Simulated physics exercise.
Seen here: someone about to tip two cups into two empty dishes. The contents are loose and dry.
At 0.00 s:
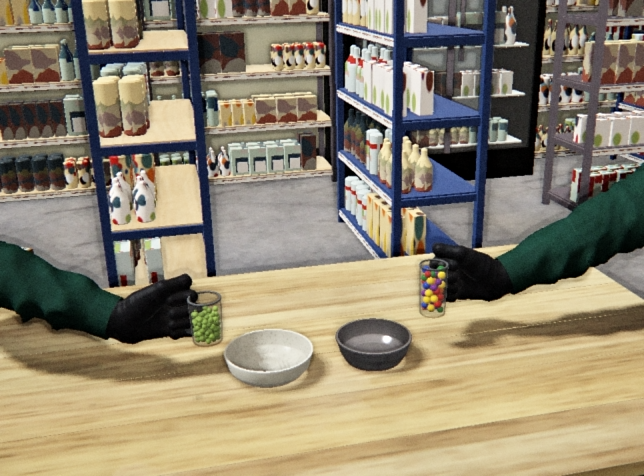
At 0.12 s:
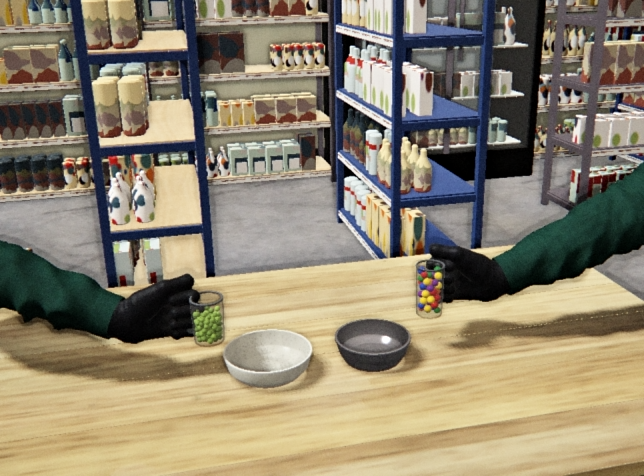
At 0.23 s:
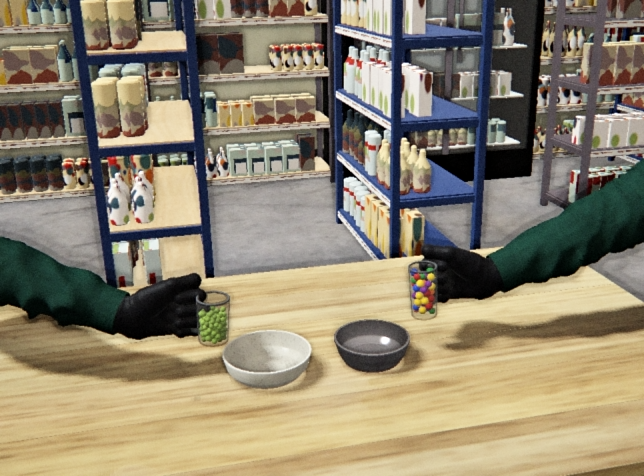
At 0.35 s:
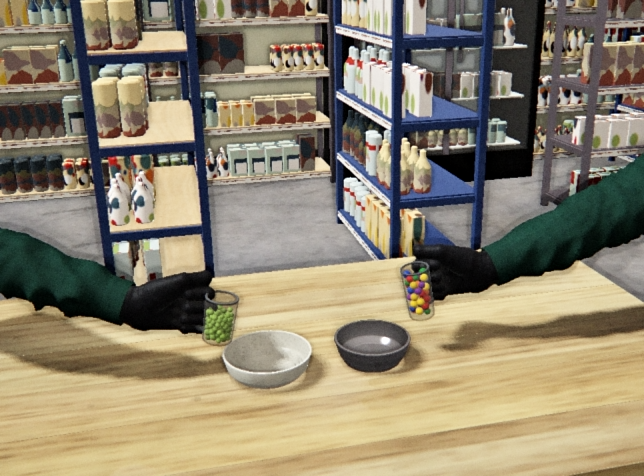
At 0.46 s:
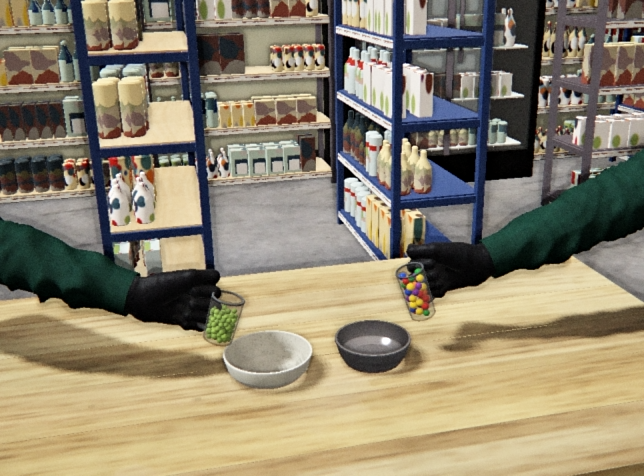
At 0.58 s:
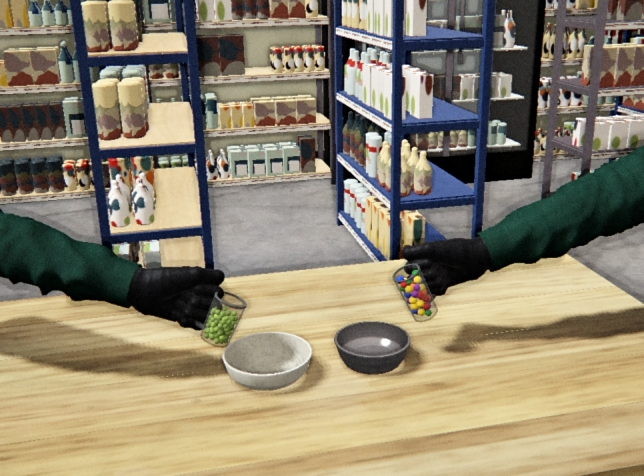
We see two gloved hands holding clear cups, one of green peas and one of multicoloured beads, near two empty bowls on a wooden table; both hands move slightly inward, gradually tilting the cups toward the bowls.
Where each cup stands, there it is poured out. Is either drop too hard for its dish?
At the end, left dish: It should manage to retain everything; right: It should manage to retain everything.
After 1.09 s, left, the whole lot still in the cup; right, the whole lot still in the cup.
After 1.64 s, left, the whole lot still in the cup; right, all but a few still in the cup, only a few in the dish, only a few in the air.
After 2.29 s, left, the whole lot in the dish; right, the whole lot in the dish.
In the end (2.9 s), left, the whole lot in the dish, none at all outside the dish; right, the whole lot in the dish, none at all outside the dish.
